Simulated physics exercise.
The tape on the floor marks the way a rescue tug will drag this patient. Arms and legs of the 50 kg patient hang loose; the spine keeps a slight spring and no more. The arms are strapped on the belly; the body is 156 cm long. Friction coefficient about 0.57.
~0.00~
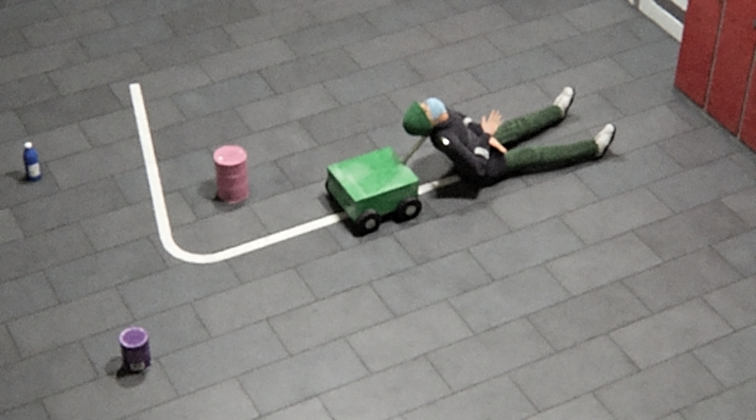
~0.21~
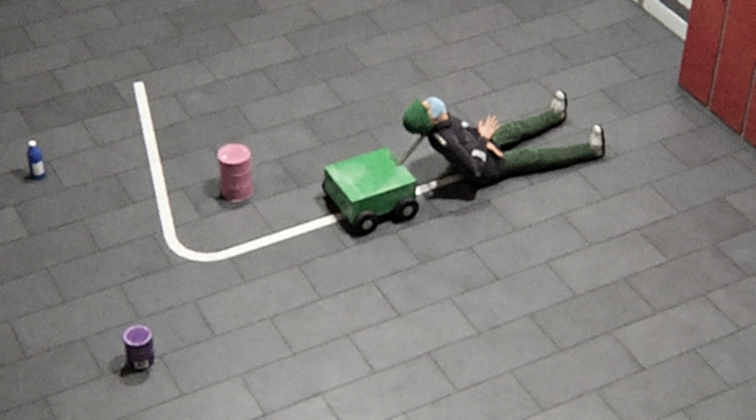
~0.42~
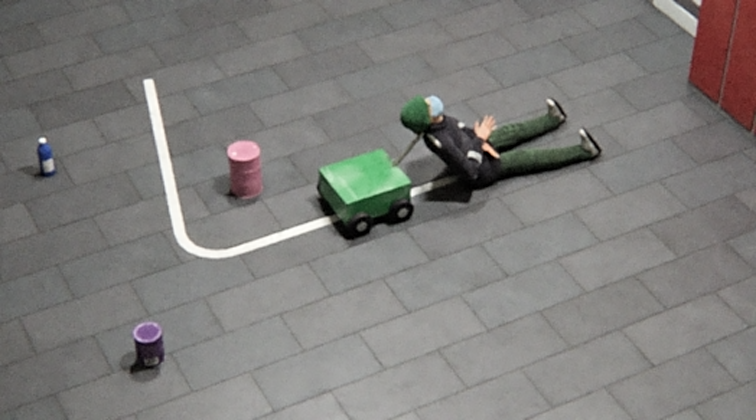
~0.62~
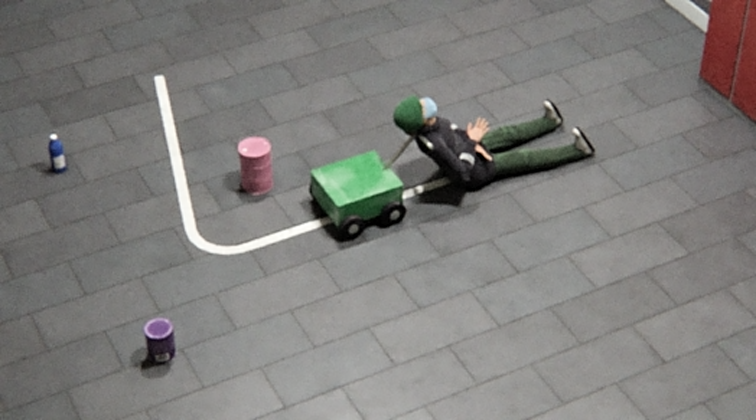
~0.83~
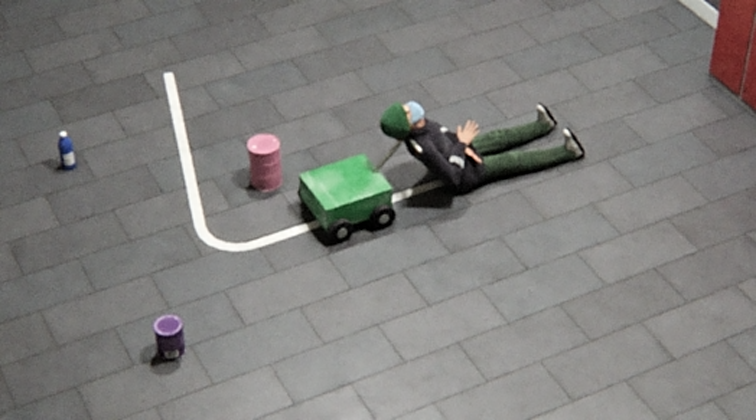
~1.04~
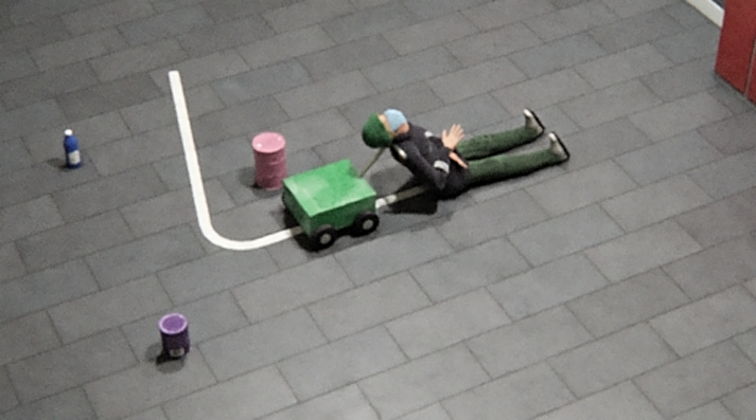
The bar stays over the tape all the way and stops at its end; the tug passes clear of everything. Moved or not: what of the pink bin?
Here the pink bin takes a hit.
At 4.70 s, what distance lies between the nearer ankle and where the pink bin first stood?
Some 10 cm.
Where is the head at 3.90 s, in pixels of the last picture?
Around (185, 82).
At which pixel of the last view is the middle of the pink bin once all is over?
At about (271, 134).
After 2.40 s the pink bin is where it stood, near (270, 161) in the last picture's view; the nearer ankle is 85 cm from that spot.
After 3.10 s the pink bin is where it stood, near (270, 161) in the last picture's view; the purple can where it stood; the nearer ankle is 66 cm from that spot.
After 3.90 s the pink bin is where it stood, near (270, 161) in the last picture's view; the nearer ankle is 47 cm from that spot.
After 4.70 s the pink bin is 23 cm from where it stood, near (270, 139) in the last picture's view; the purple can where it stood; the nearer ankle is 10 cm from that spot.
After 5.6 s, pink bin gets knocked; purple can stays put; blue bottle stays put.
